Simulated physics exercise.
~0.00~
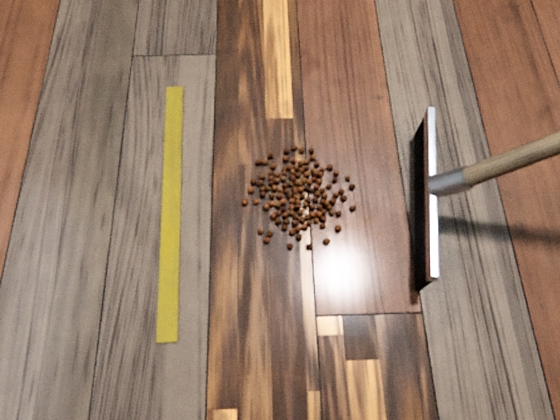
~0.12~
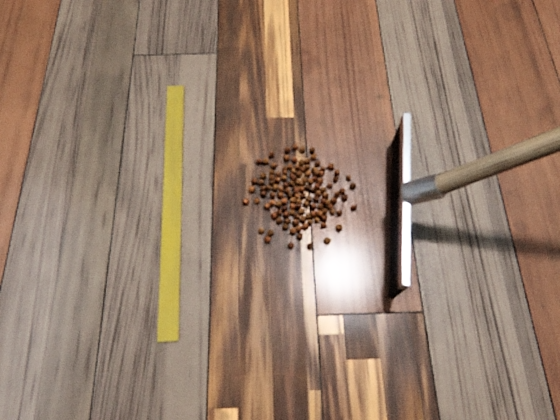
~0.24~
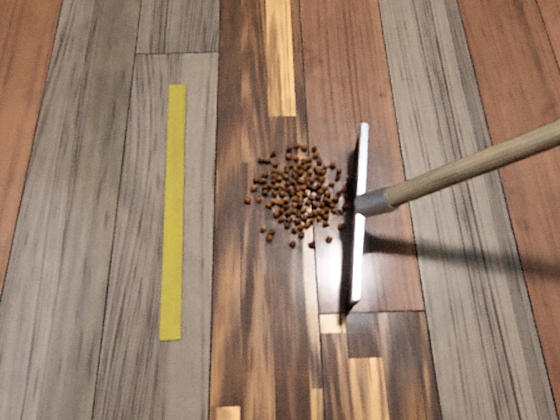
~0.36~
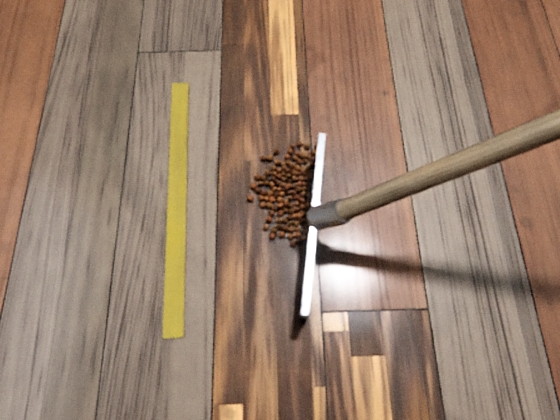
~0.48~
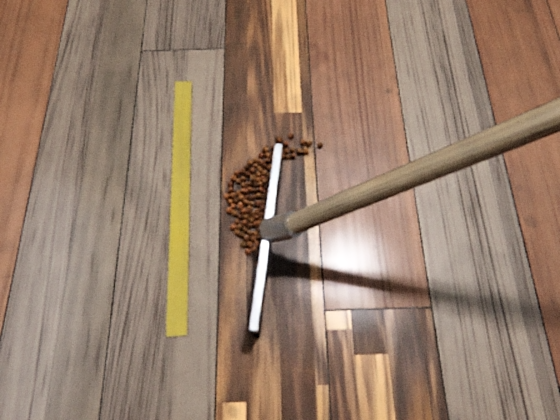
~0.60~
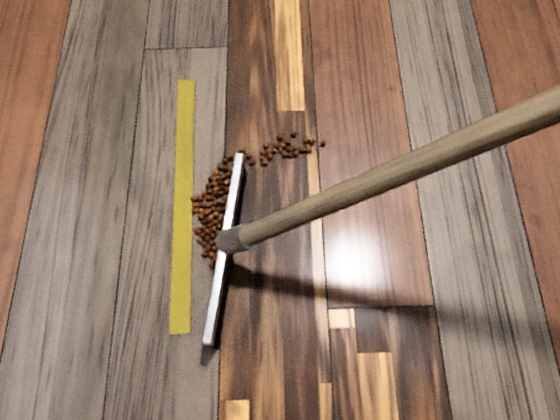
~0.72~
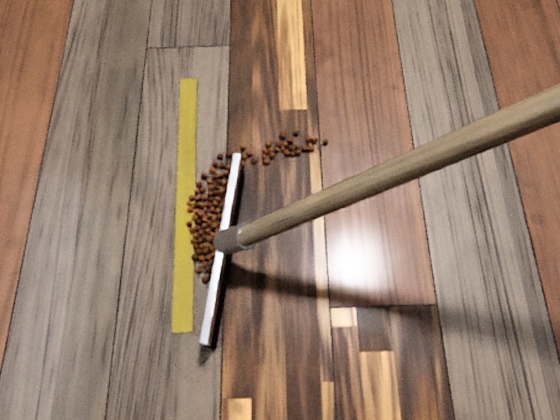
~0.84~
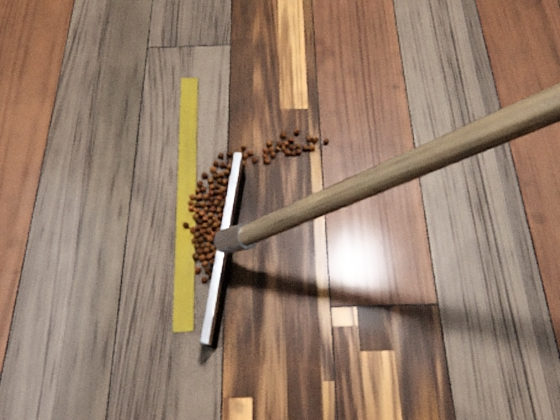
A squeegee with a wooden handle slid left across a plank floor into a pile of small brown balls, bunching them along its blade and leaving some trailing behind, then stopped with the heap's front edge just at the yellow strip.
